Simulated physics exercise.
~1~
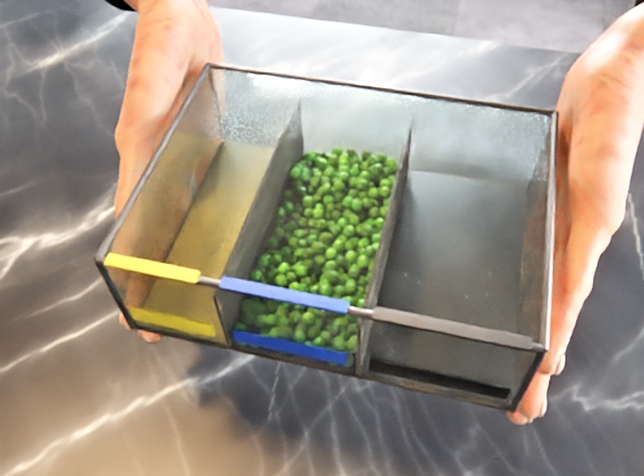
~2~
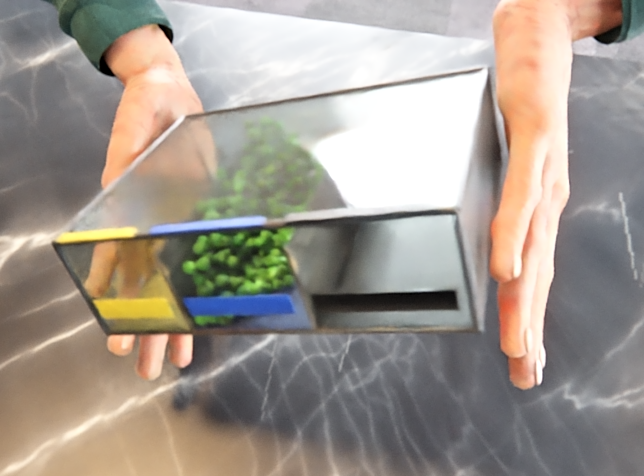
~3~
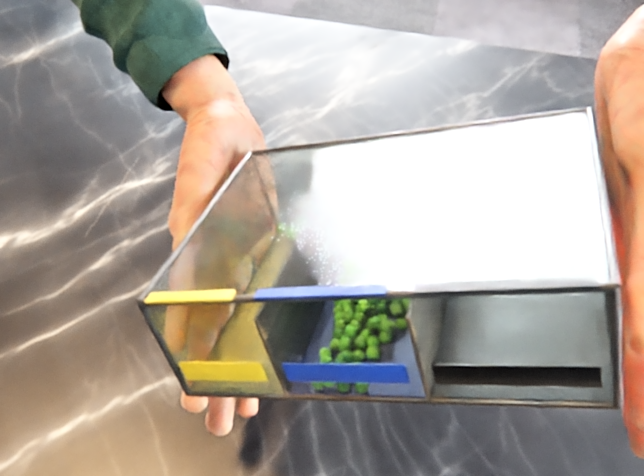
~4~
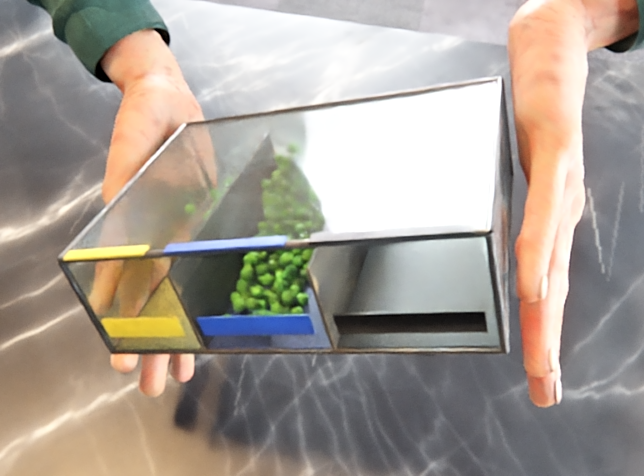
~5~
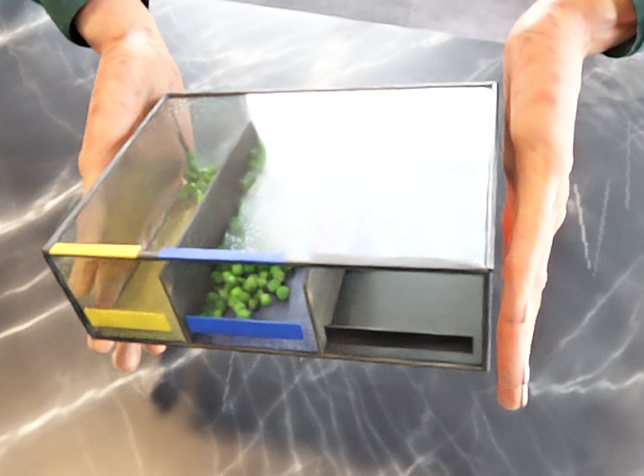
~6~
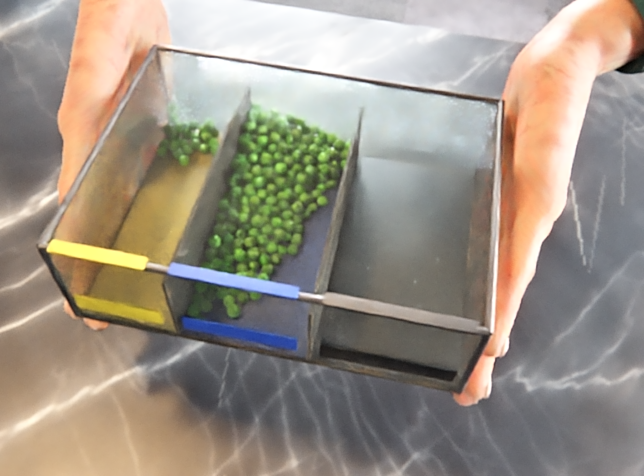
Green peas in a clear-lidded divided box being tilted and levelled by two hands, a few ending in the yellow compartment.
